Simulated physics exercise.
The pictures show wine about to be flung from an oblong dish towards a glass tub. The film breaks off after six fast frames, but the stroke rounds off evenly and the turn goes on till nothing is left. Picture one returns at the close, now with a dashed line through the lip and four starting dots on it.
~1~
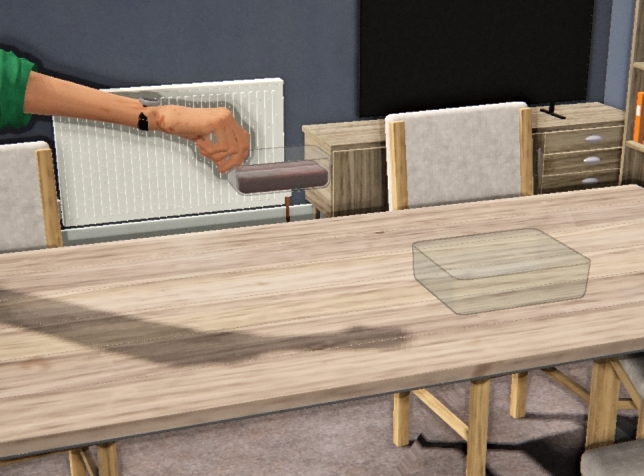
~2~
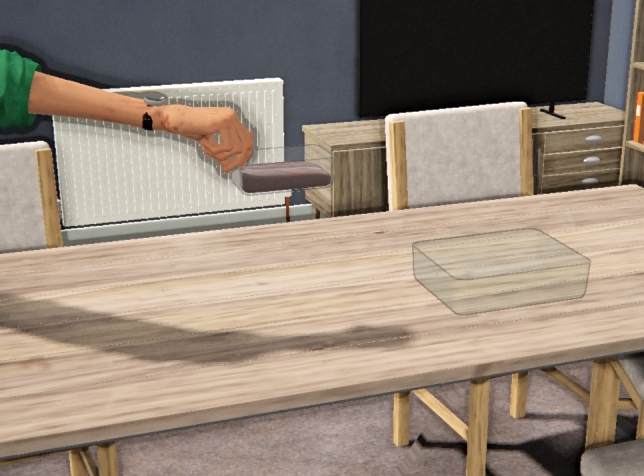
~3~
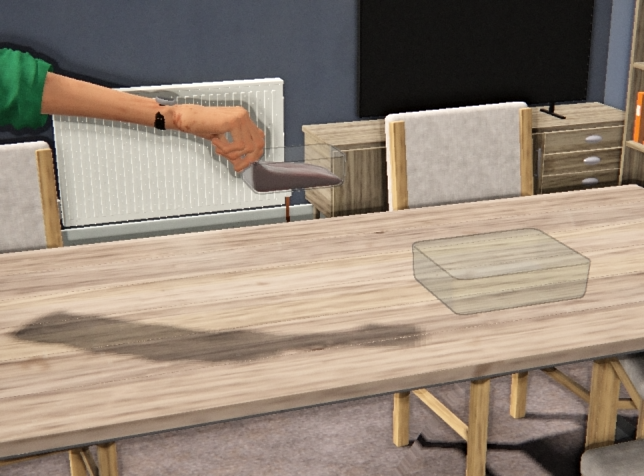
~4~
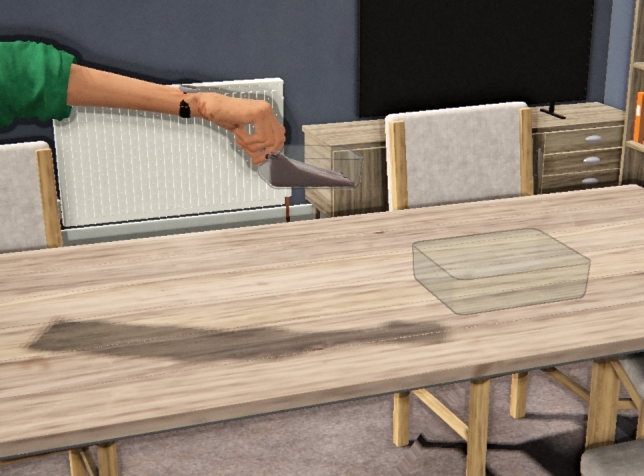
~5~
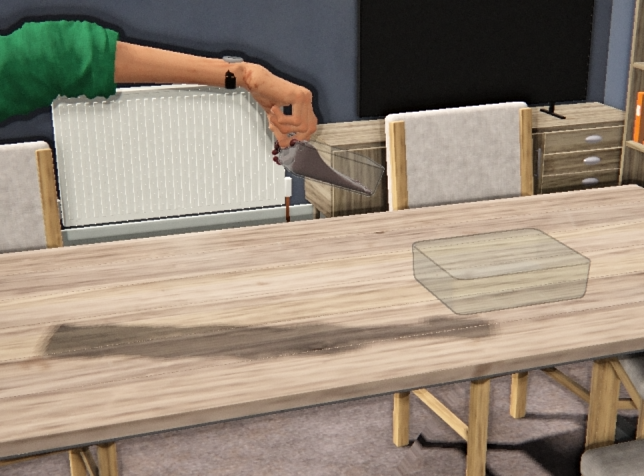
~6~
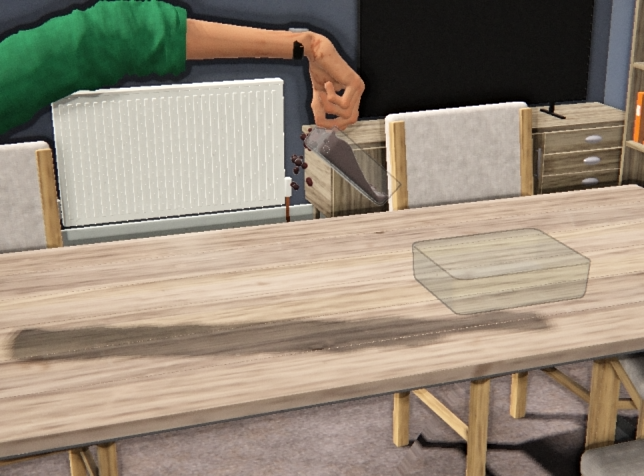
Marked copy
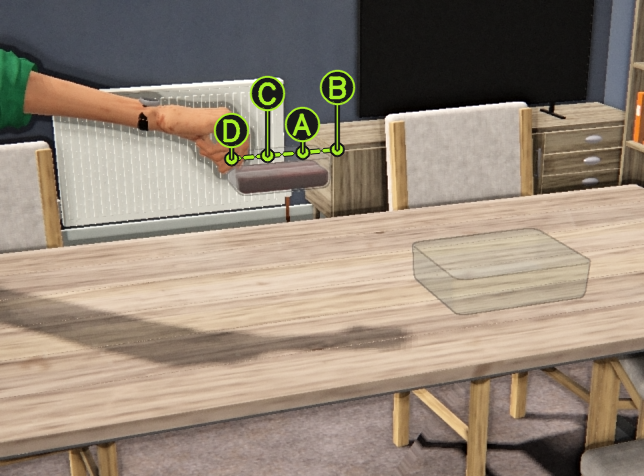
At first, a hand at the end of a green-sleeved arm holds a clear oblong dish of dark liquid nearly level above a wooden table. The arm moves right towards a still, clear tub, tilting the dish's right end downward more and more steeply, while dark red drops scatter at its left.
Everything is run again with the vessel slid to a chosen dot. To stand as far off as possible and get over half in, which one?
The answer is place A.
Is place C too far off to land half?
Yes, it does.
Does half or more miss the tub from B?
No.
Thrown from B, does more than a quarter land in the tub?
Yes, it does.
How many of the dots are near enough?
Two of the four.
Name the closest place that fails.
That would be C.
On the marked copy, A at (302, 152); B at (337, 149); C at (267, 155); D at (231, 158).
With A, about 65 % lands in the tub, 23 % falls short and 12 % goes beside or beyond.
With B, about 72 % lands in the tub, 7 % falls short and 21 % goes beside or beyond.
With C, about 16 % lands in the tub, 78 % falls short and 6 % goes beside or beyond.
With D, about 5 % lands in the tub, 93 % falls short.
